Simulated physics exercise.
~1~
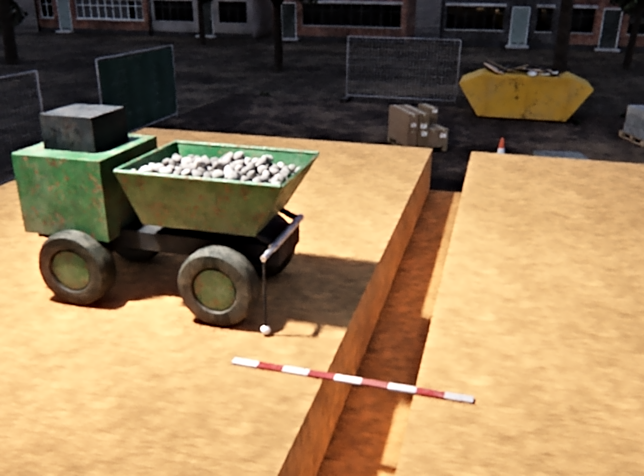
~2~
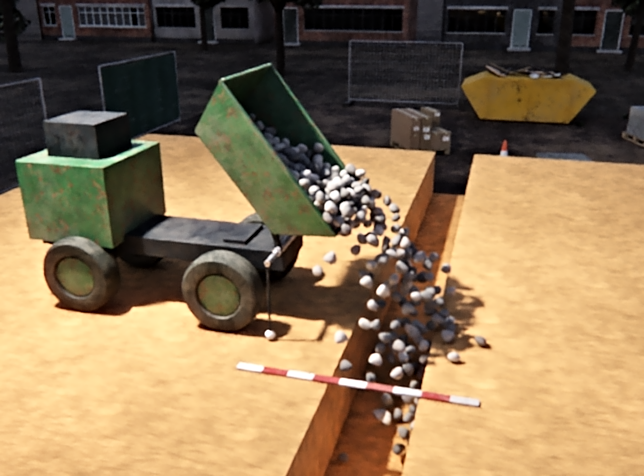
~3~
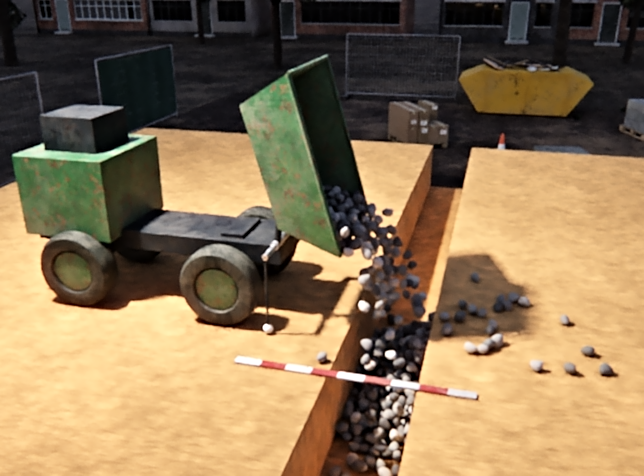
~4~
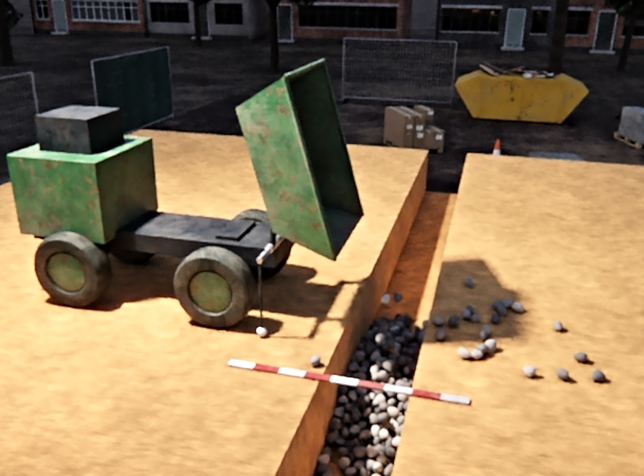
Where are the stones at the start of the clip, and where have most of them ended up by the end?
At the start the stones are heaped in the dumper's green skip. By the end most of them lie in the trench to the right, with a few scattered on the ground beyond it.
Green dumper tipping its skip steeply and pouring stones into a trench until empty, with a few scattered on the far side.
